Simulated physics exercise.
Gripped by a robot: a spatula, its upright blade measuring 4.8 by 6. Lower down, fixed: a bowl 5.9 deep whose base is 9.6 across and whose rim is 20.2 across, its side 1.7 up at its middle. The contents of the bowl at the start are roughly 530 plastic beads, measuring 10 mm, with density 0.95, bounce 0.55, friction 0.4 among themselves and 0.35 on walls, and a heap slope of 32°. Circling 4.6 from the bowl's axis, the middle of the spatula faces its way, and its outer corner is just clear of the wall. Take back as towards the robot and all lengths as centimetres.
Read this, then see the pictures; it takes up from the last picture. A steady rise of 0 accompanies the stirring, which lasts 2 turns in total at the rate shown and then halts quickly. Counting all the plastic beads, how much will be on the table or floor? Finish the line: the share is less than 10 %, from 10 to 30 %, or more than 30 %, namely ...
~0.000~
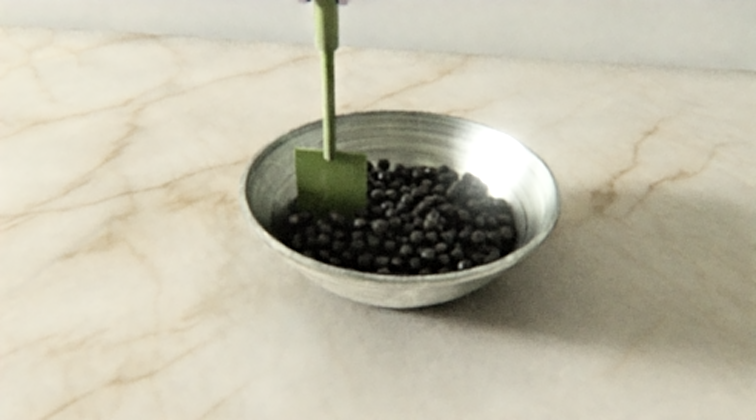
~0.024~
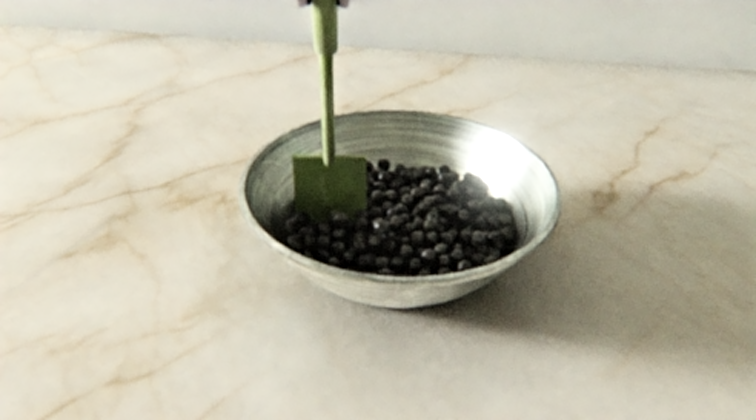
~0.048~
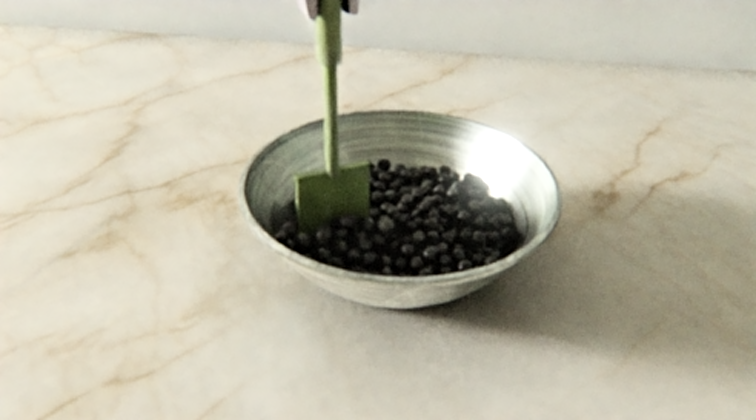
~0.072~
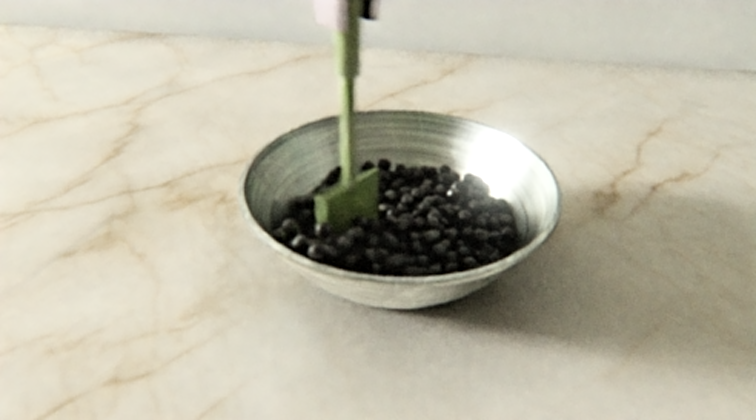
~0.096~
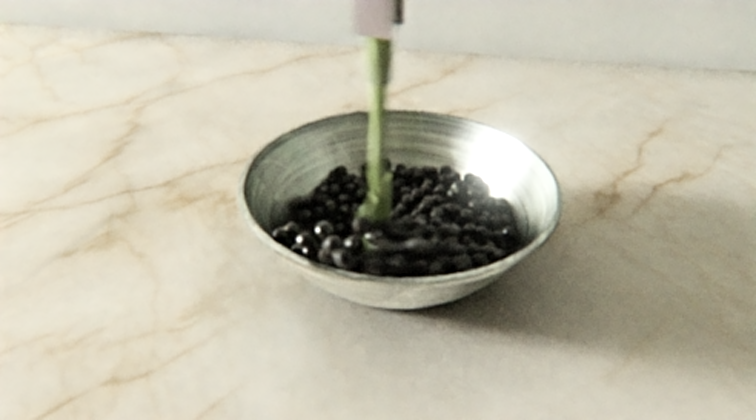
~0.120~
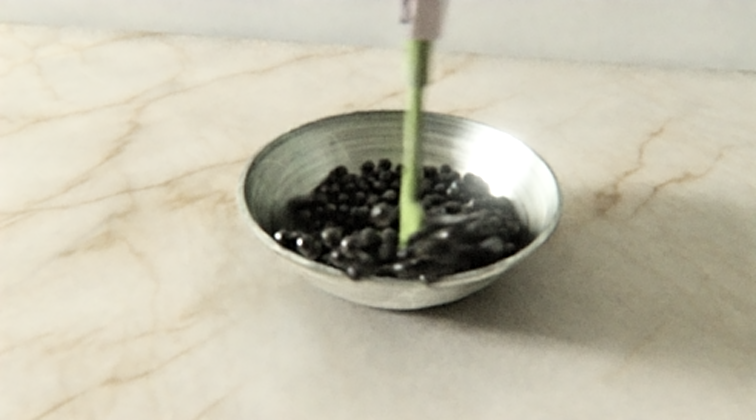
The share is more than 30 %.
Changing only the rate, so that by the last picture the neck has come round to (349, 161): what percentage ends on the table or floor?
Roughly 15 percent of it.
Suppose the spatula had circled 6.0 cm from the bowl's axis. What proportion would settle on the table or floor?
Then about 20 per cent.
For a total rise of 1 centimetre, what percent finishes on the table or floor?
Roughly 45 per cent.
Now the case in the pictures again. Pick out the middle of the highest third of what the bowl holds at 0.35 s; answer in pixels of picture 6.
Roughly pixel (304, 158).
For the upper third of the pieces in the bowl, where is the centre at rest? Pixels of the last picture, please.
Centre, approx.: (360, 241).
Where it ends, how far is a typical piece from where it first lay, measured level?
About 20 centimetres.
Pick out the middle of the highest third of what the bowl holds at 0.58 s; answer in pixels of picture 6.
Near pixel (483, 208).
By 0.35 s, 342° round, highest piece 11 above the table; 365 in the bowl, 85 on the table or floor, 80 in flight or on the tool.
By 0.58 s, 220° round, highest piece 9 above the table; 274 in the bowl, 227 on the table or floor, 29 in flight or on the tool.
By 0.89 s, 0° round, highest piece 6 above the table; 280 on the table or floor, 250 in the bowl.
By 1.59 s, 0° round, highest piece 5 above the table; 280 on the table or floor, 250 in the bowl.
Final count, 280 on the table or floor, 250 in the bowl. That is 53 % on the table or floor.
